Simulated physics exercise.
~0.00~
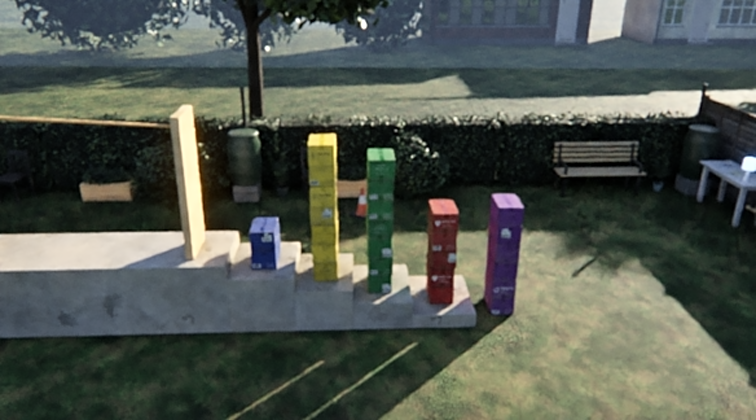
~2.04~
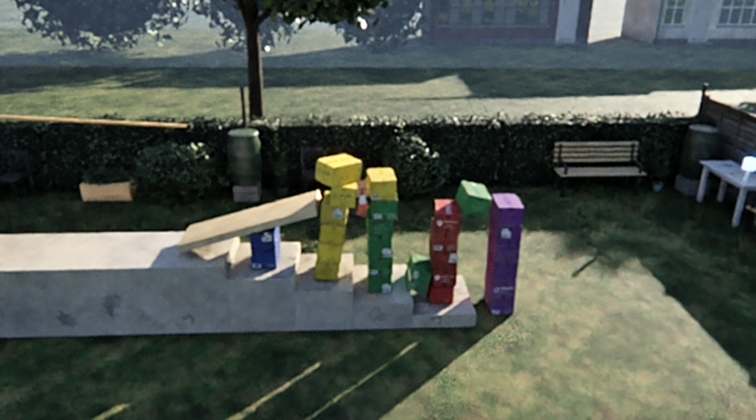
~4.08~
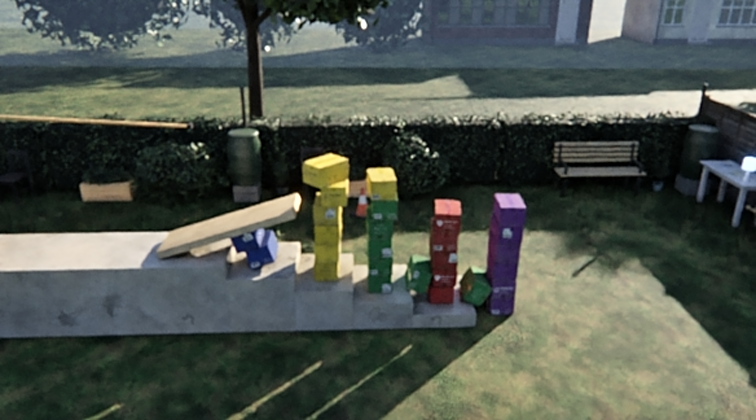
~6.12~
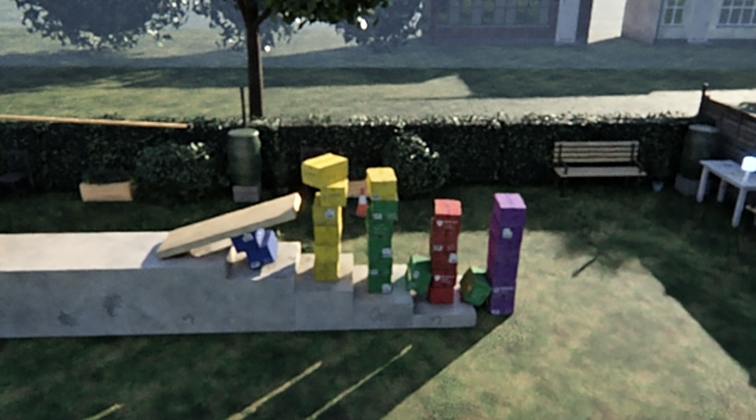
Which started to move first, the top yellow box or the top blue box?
The top yellow box moved first, shifting to the right while the top blue box was still in place. The blue one only shifted and tilted afterwards, as the board slid back to the left.
